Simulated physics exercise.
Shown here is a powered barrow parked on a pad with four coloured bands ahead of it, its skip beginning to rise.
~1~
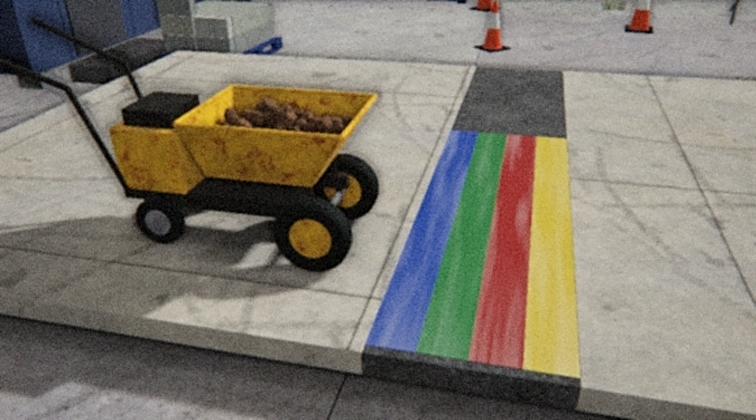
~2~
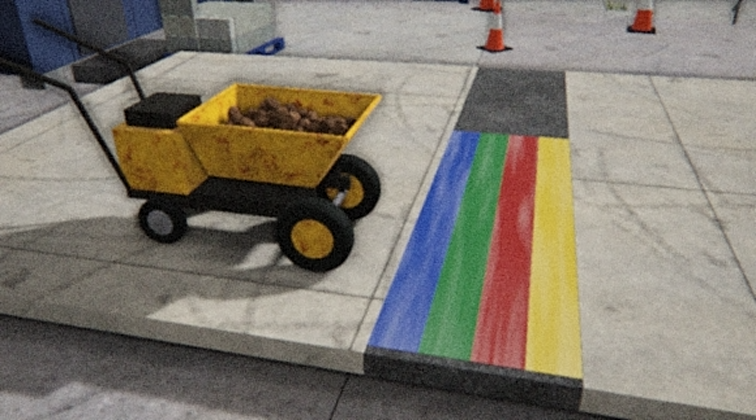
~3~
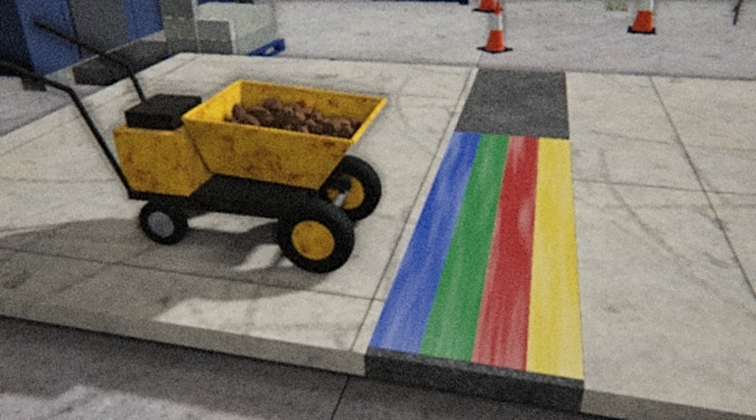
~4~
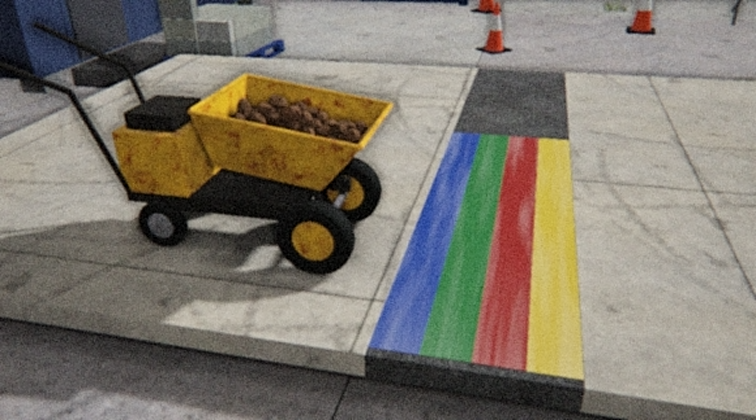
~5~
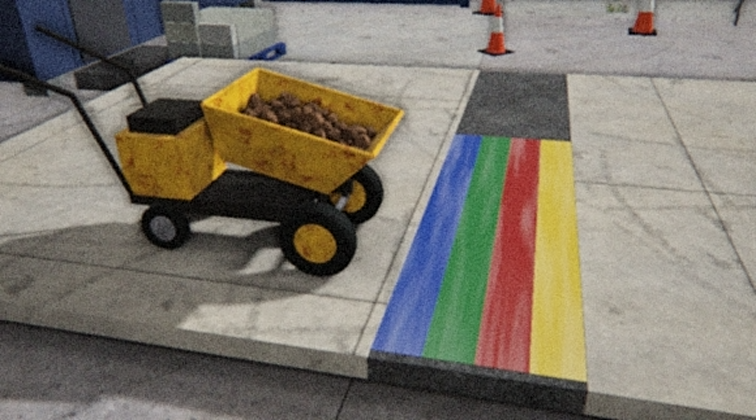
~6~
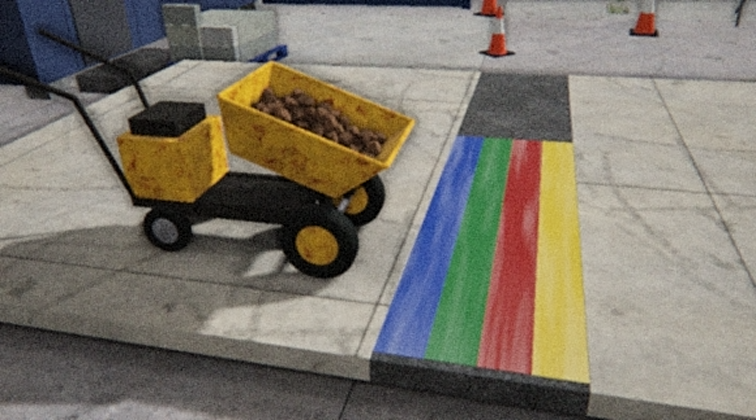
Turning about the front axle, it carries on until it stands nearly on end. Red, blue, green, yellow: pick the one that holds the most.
Pick: Green.
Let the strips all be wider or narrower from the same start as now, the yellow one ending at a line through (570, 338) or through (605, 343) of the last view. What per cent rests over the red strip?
Roughly 20 per cent, then roughly 20 per cent.
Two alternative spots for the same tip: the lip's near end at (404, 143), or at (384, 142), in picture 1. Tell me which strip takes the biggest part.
Result, place 1: That red strip; place 2: The strip in red.
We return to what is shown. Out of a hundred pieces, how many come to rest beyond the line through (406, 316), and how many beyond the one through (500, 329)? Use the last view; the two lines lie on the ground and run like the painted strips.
About 70 and 20 %.
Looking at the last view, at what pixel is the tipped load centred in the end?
Roughly pixel (482, 258).
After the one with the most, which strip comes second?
The next spot goes to the strip in red.
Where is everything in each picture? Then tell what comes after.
The first picture shows lip of the skip (342, 138), level; top of the load (274, 119), clay clods; blue strip (404, 306); green strip (452, 313); red strip (501, 320); yellow strip (552, 327).
The second picture shows lip of the skip (346, 139), level; top of the load (277, 119).
The third picture shows lip of the skip (352, 143), tipped barely; top of the load (265, 121).
The fourth picture shows lip of the skip (360, 148), tipped a little; top of the load (271, 119).
The fifth picture shows lip of the skip (373, 157), tipped a little; top of the load (266, 113).
The sixth picture shows lip of the skip (386, 167), tipped clearly; top of the load (284, 109); blue strip (412, 313); green strip (459, 319); red strip (509, 325); yellow strip (560, 332).
Just after the last frame, skip tipped steeply; every one in the skip.
A moment on, skip tipped steeply; the larger part in the skip; just a few over the blue strip; about a tenth over the green strip; just a few over the red strip.
Further on, skip tipped right over; roughly a third in the skip; about a tenth over the blue strip; roughly a third over the green strip; roughly a quarter over the red strip; just a few over the yellow strip; just a few off the paint.
When it is over, skip tipped right over; roughly a quarter in the skip; about a tenth over the blue strip; roughly a third over the green strip; roughly a quarter over the red strip; just a few over the yellow strip; just a few off the paint.
